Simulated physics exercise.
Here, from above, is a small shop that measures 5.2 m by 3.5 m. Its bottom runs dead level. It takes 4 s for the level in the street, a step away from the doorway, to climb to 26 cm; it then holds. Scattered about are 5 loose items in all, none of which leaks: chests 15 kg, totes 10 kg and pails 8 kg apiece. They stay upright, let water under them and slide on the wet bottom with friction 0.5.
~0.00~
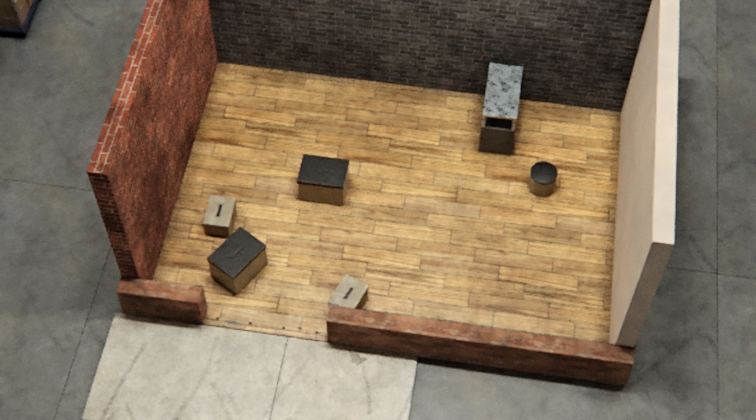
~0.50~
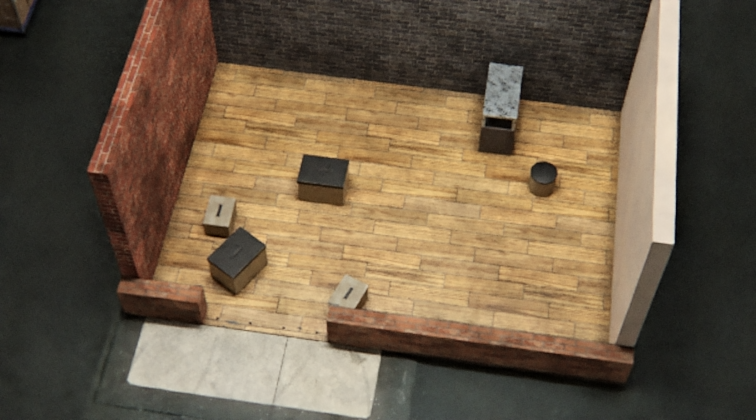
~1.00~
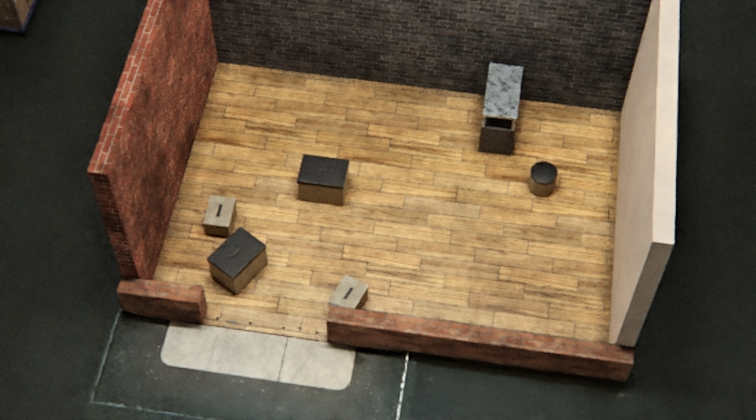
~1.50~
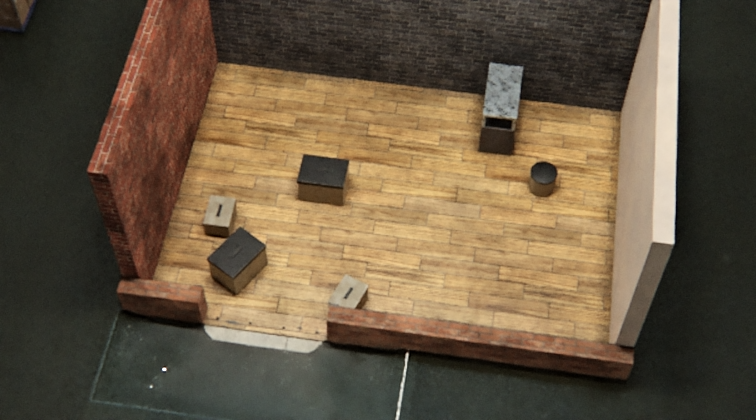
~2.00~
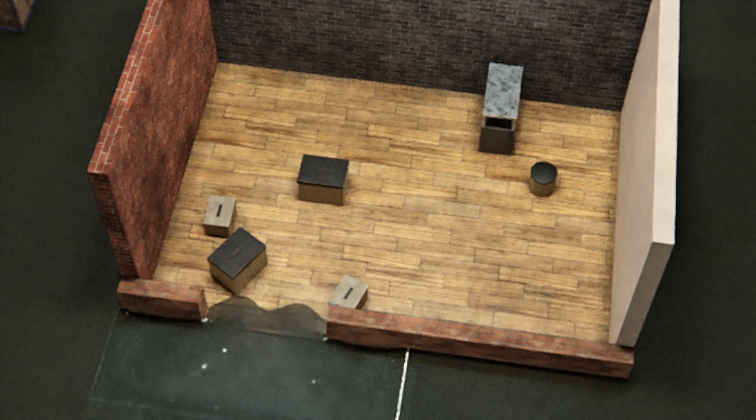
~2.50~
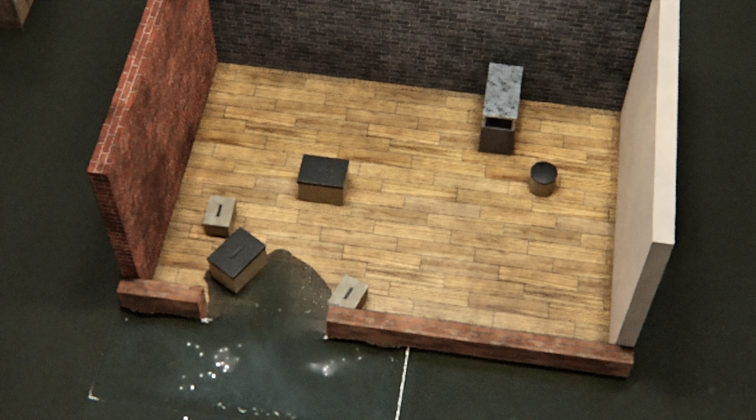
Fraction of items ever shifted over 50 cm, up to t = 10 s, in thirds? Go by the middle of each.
One third to two thirds.
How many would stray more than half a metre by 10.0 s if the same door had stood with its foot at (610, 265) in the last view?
You'd get 4 in that case.
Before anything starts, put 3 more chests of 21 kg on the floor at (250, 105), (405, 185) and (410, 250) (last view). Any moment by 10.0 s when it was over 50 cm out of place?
In order: Above the mark, above the mark, below the mark.
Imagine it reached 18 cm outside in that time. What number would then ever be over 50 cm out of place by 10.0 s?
That would give 2.
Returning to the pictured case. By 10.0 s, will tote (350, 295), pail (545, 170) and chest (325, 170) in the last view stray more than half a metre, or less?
So that's inside it for the first, inside it for the second and beyond it for the last.
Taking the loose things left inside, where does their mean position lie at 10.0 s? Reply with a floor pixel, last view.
I'd put it close to (364, 232) in the last view.
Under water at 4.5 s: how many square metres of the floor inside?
Roughly 8.0 m2 of it is wet.
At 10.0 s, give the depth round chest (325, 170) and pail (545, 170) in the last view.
10 and 6 cm.
After 3.5 s 0 of 5 are over 50 cm from their spots; 0 afloat.
After 4.5 s 1 of 5 are over 50 cm from their spots; 0 afloat.
After 7.0 s 3 of 5 are over 50 cm from their spots; 1 afloat.
After 10.0 s 1 of 5 are over 50 cm from their spots, and 3 have been at some point; 3 afloat.
